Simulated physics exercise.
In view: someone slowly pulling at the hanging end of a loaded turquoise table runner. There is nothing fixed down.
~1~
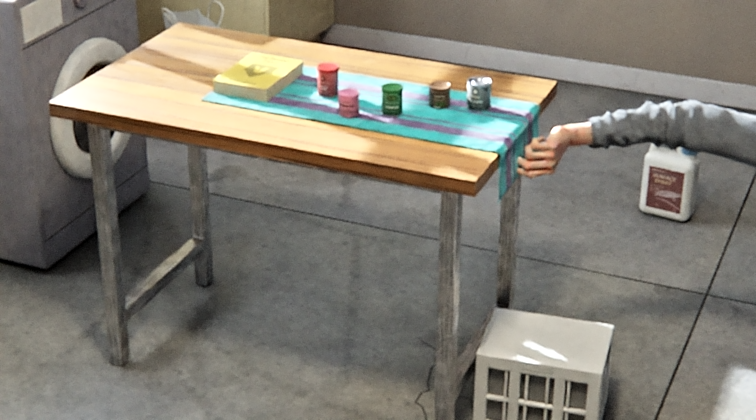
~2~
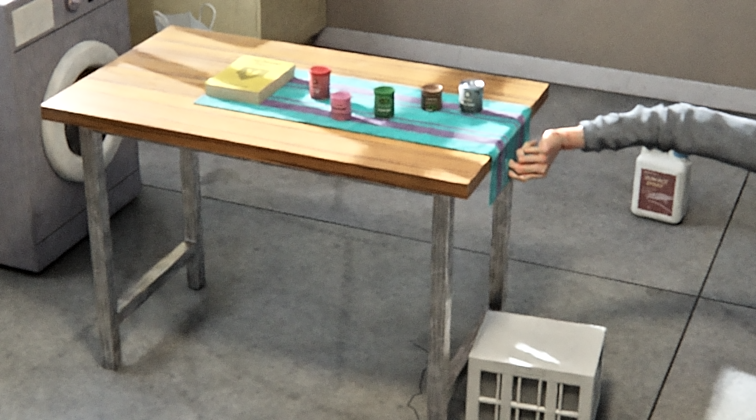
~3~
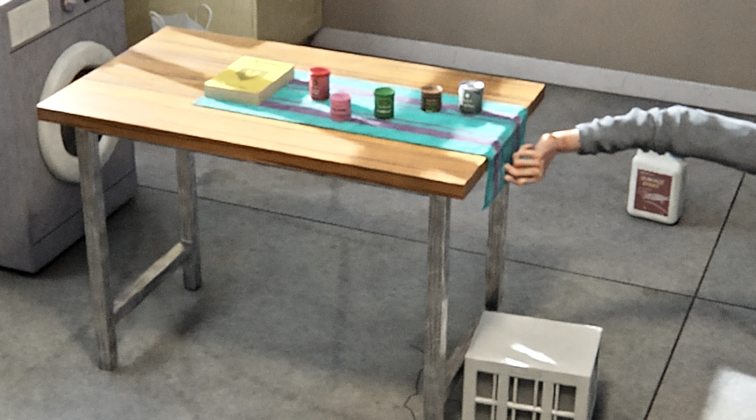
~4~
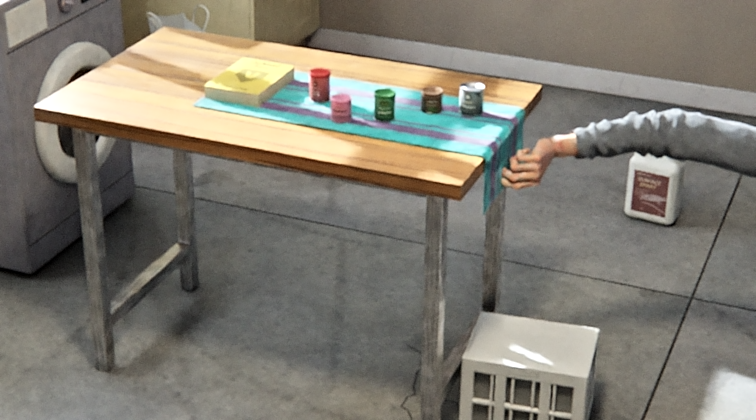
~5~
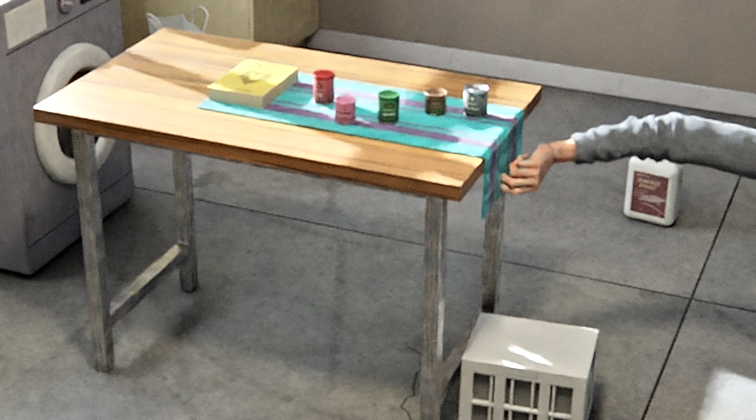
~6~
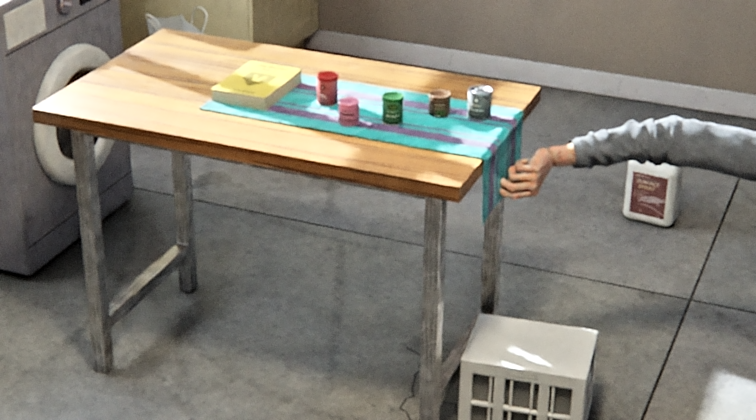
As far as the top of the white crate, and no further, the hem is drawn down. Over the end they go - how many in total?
Yeah well, the pull sends off four pieces and stops there.
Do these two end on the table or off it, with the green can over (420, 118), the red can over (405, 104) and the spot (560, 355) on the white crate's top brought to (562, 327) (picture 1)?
The green can? Lost. The red can? Lost.
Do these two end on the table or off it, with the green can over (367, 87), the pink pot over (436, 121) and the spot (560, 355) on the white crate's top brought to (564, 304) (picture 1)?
Green can: Safe; pink pot: Lost.
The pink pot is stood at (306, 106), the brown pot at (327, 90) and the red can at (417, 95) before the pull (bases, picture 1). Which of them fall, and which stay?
The pink pot is still on top, the brown pot is still on top, the red can is off the top.
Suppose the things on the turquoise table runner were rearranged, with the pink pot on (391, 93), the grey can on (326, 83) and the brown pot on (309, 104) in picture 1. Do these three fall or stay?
The pink pot is lost, the grey can stays aboard, the brown pot stays aboard.
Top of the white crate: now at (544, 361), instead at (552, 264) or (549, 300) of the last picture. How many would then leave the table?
1 and 2.
A little later, hem near (500, 272); grey can and brown pot gone.
Next, hem near (499, 317); grey can, brown pot and green can gone.
When it is over, hem on the crate; grey can, brown pot, green can and pink pot gone. The answer is four.
